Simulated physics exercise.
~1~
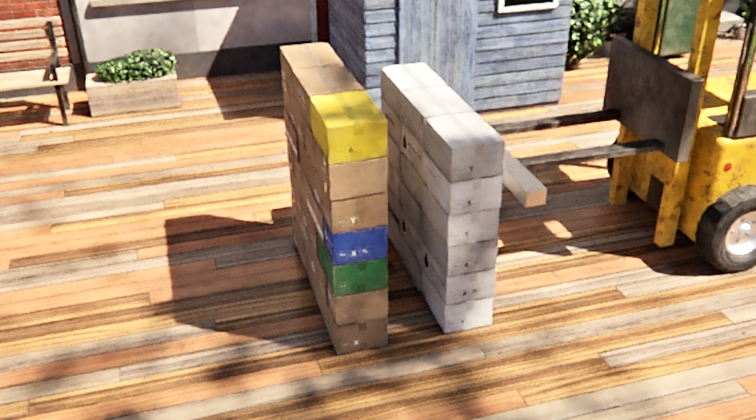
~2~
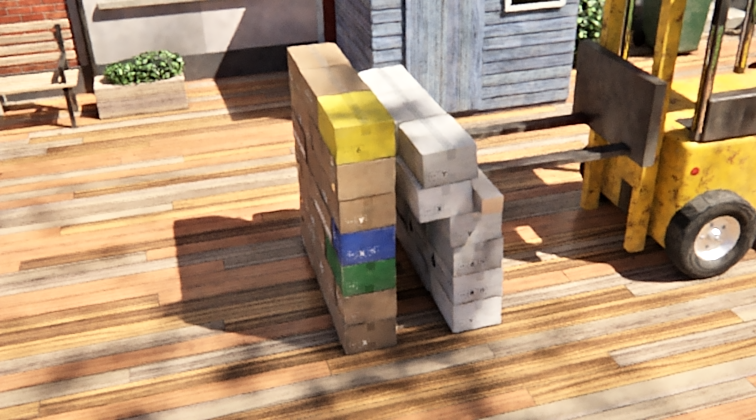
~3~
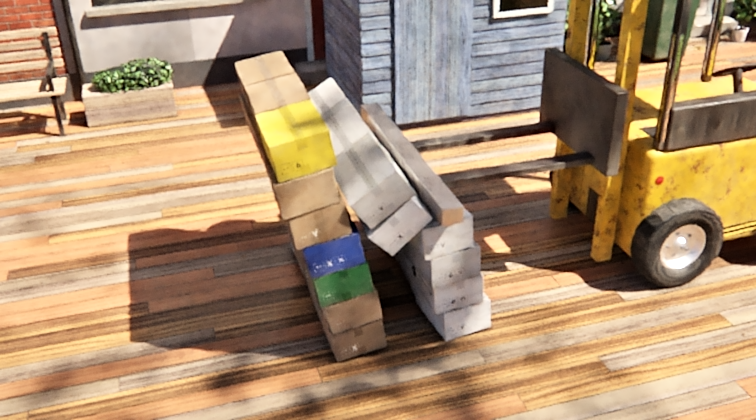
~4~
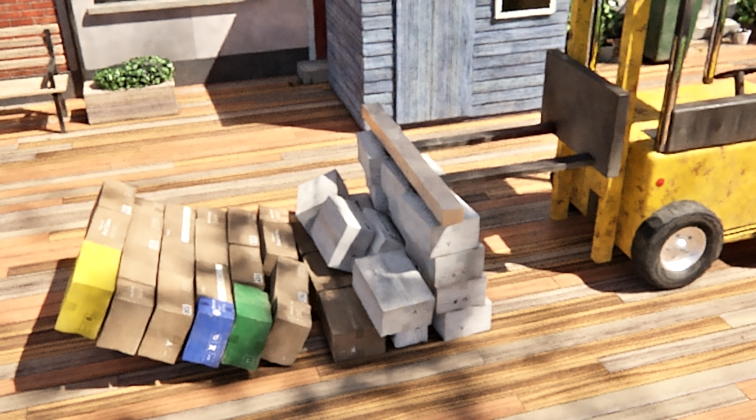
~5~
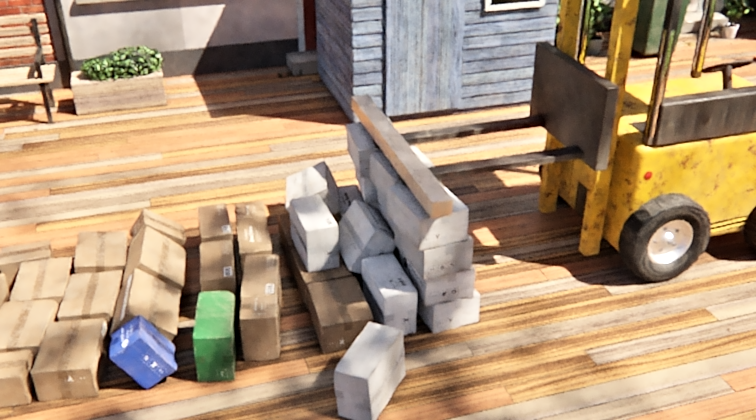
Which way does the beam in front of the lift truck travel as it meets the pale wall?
The beam travels to the left, pushing into the pale wall from its right side.
A yellow lift truck on the right pushes a long beam leftward across a sunny plank deck, seen from slightly above, with a blue shed, a bench and a planter behind. Before it stand two thin parallel walls of cartons, a pale one nearer the truck and a brown one with yellow, blue and green cartons at its end. The beam shoves the pale wall's upper part over against the brown wall, which leans left and topples. Its cartons spread across the planks, the blue and green ones among them, while the lower pale cartons stay stacked beside the beam.
